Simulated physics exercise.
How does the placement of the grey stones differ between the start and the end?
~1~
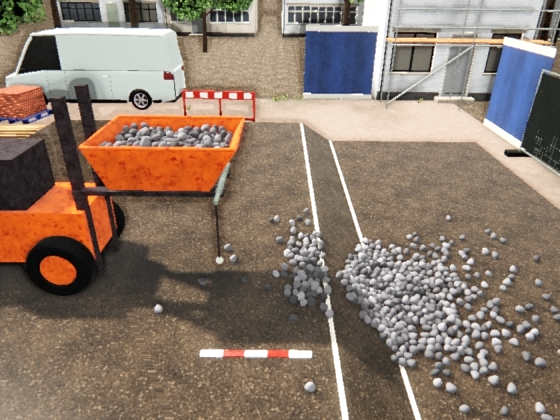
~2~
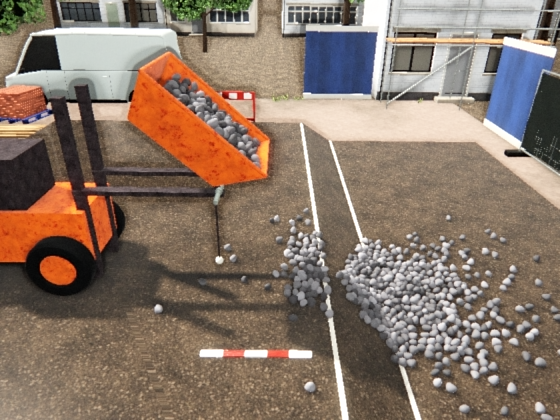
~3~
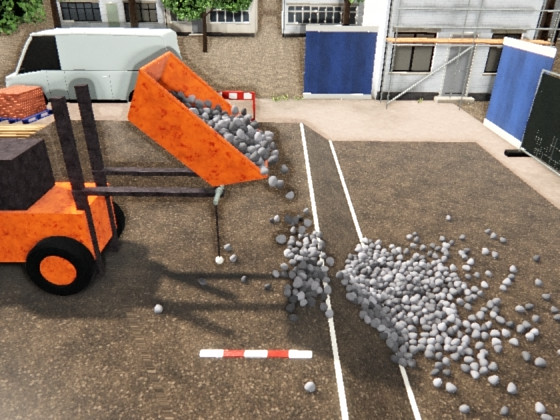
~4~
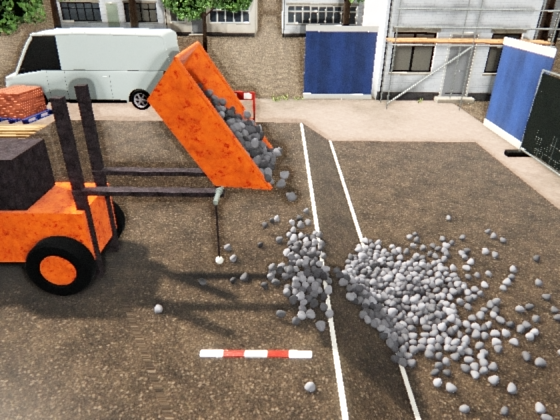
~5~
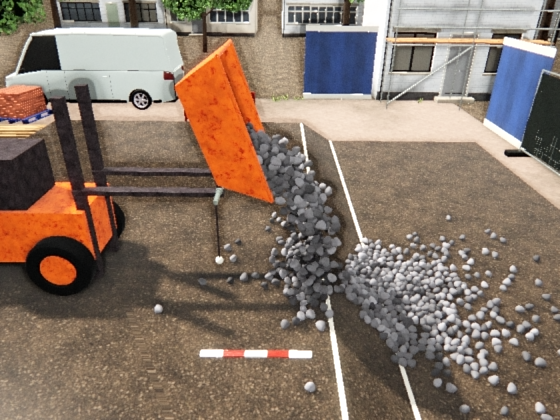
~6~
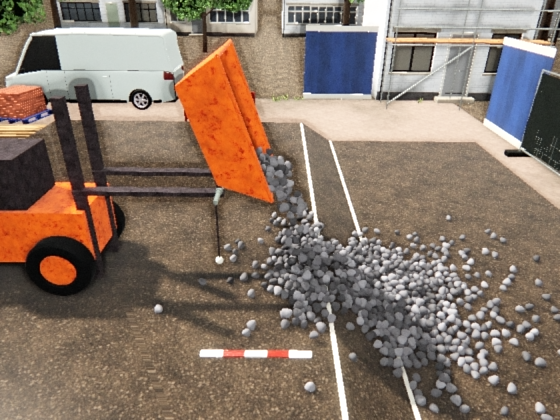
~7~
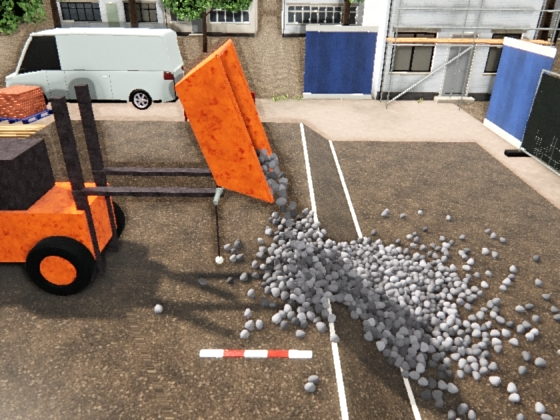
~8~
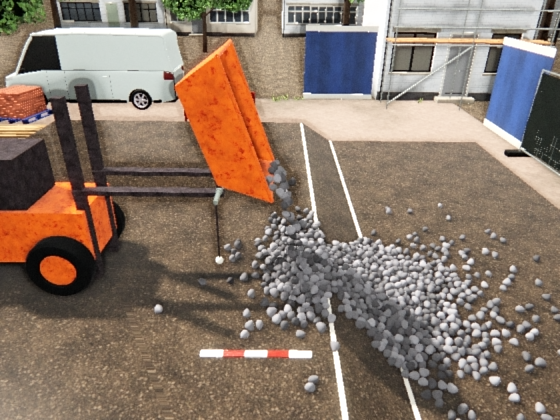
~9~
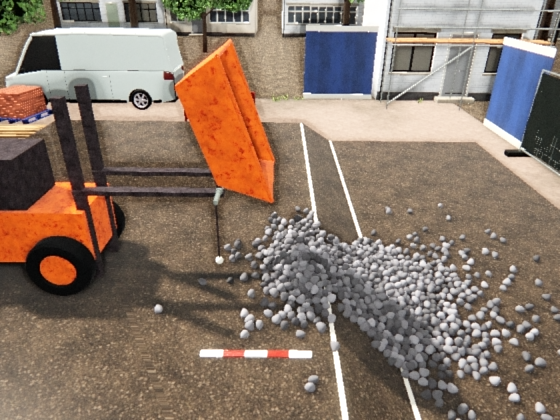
At the start, many stones are in the raised orange skip and the rest lie on the ground. At the end, the skip is empty and they all lie lower and farther right overall, in one broad heap across the white lines.
